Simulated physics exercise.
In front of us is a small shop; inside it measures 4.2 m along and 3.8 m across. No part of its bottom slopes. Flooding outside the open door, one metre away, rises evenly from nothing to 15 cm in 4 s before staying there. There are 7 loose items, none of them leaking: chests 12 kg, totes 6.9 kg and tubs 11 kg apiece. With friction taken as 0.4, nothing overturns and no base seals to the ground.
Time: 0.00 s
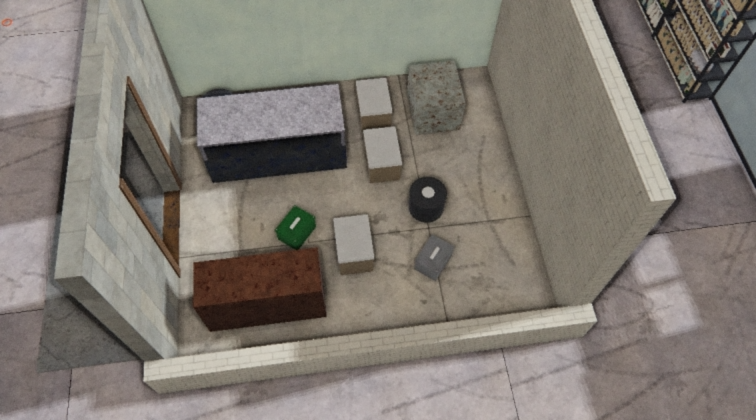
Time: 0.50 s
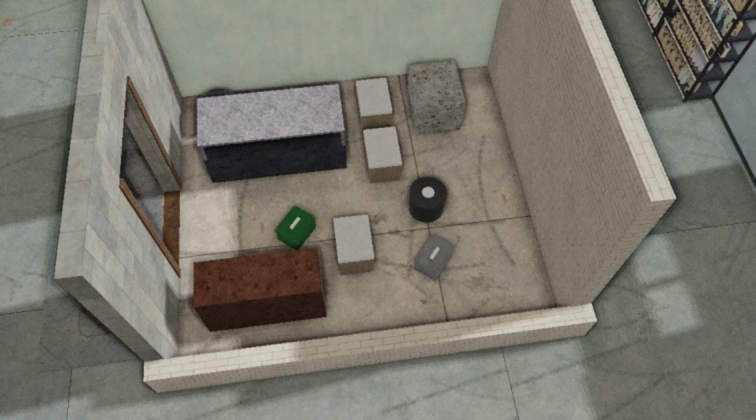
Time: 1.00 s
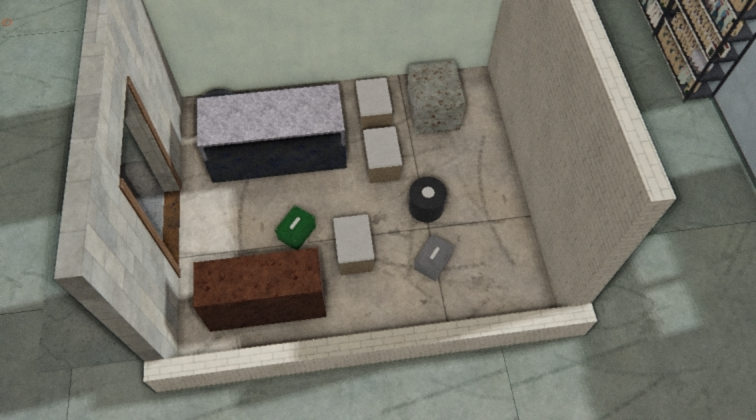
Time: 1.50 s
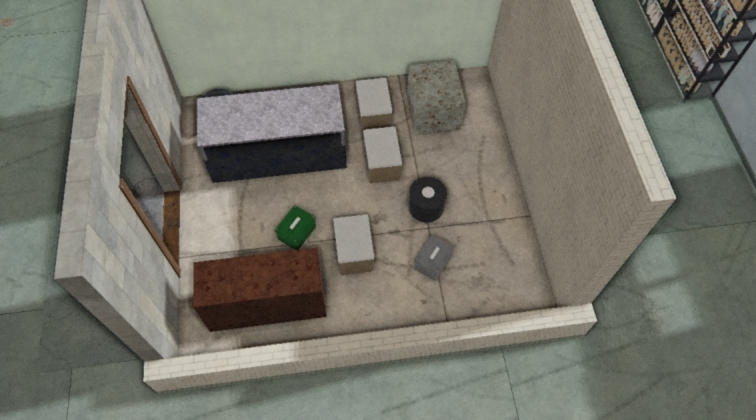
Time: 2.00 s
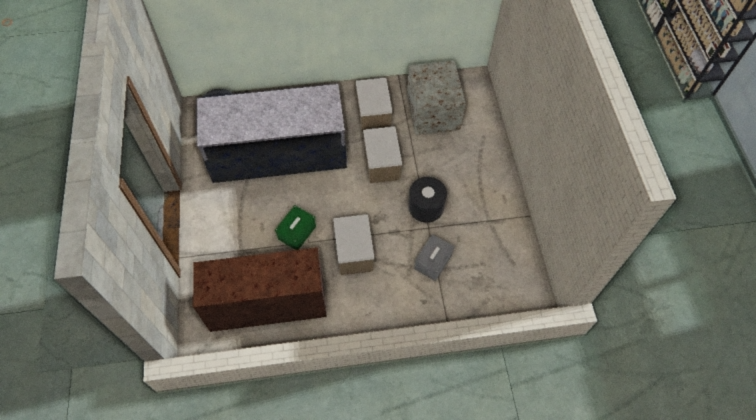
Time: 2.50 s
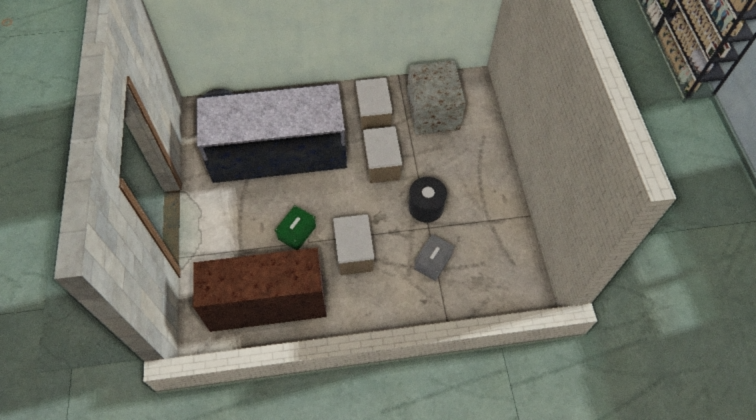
Greenish water spreads over the floor around a small open-topped shop, seen from high above by a still camera. Inside, a pale-topped dark counter stands at the back left and a reddish-brown one at the front left, with a green tote between them and pale boxes, a dark round tub and a grey tote to the right. The water deepens in colour outside, then a thin patch slips through the left doorway, while everything indoors stays still.
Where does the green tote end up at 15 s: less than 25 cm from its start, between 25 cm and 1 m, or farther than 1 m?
By 15 s the green tote goes beyond 1 m.
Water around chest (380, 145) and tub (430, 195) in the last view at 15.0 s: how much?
Some 7 cm at the first, some 11 cm at the second.
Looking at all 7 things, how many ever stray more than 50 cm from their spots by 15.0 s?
The tally stands at 5.
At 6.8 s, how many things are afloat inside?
The count is 1.
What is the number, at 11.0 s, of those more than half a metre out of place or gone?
At that time I count 5.
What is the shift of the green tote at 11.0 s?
Roughly 250 cm by then.
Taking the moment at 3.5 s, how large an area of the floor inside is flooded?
That flooded area is roughly 1.5 m2.
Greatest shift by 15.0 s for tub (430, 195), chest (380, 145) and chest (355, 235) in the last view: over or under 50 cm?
The first is bigger, the second bigger and the third bigger.
After 3.5 s the green tote is near (295, 223), 0.0 m from its start, aground; 0 afloat.
After 6.8 s the green tote is near (408, 200), 1.4 m from its start, afloat; 1 afloat.
After 11.0 s the green tote is near (503, 149), 2.7 m from its start, afloat; 4 afloat.
After 15.0 s the green tote is near (459, 68), 3.1 m from its start, afloat; 6 afloat.
